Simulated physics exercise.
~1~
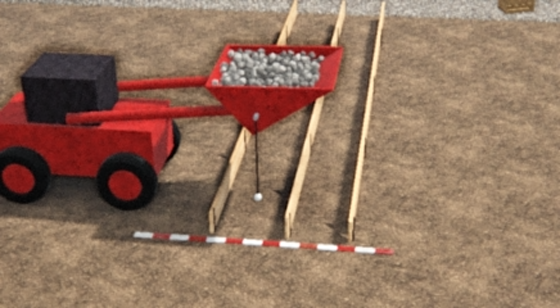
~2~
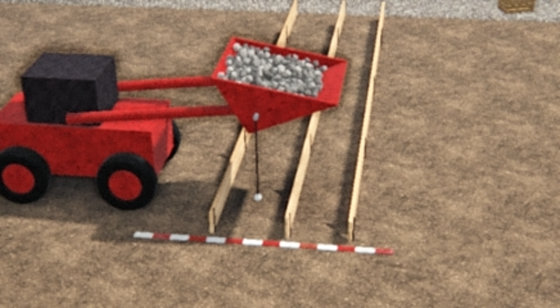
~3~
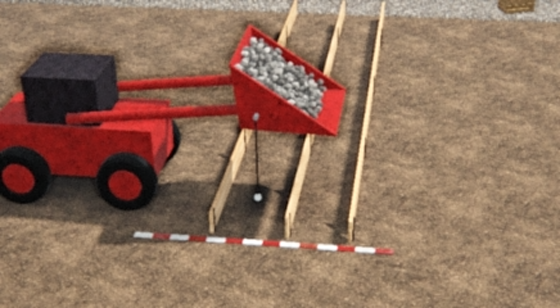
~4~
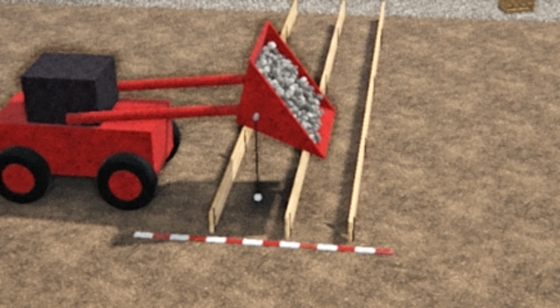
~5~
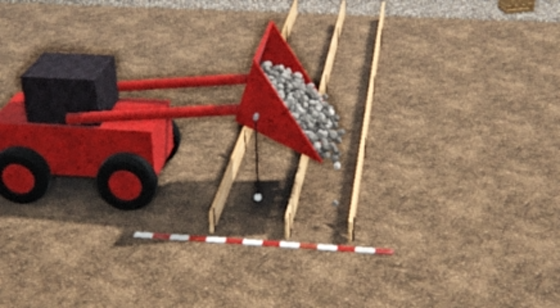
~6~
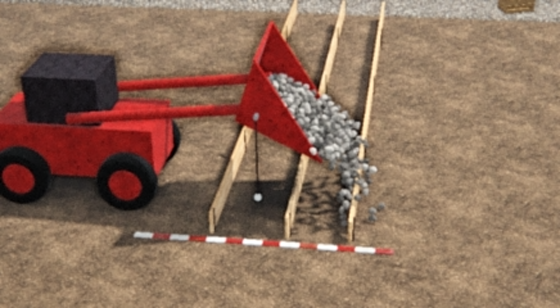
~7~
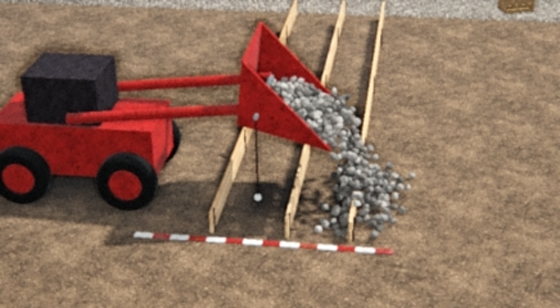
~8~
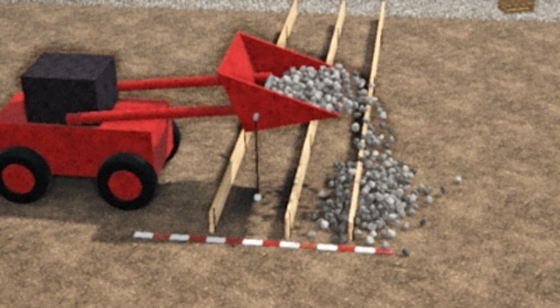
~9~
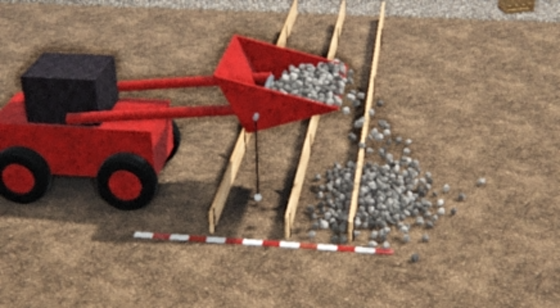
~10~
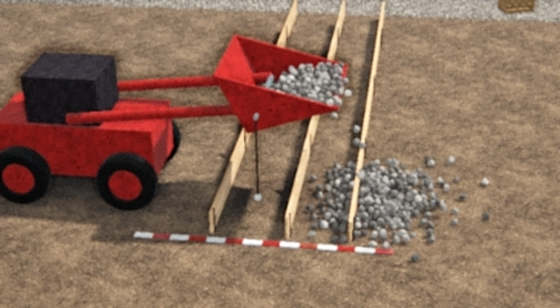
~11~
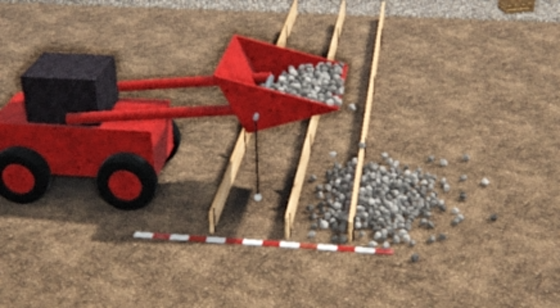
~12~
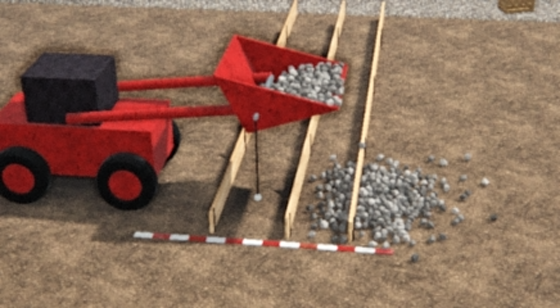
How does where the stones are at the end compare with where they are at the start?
At the start all the stones are heaped in the raised bucket. By the end many of them lie lower down and farther right, in a pile on the ground around the right-hand board, while the rest are still in the bucket.
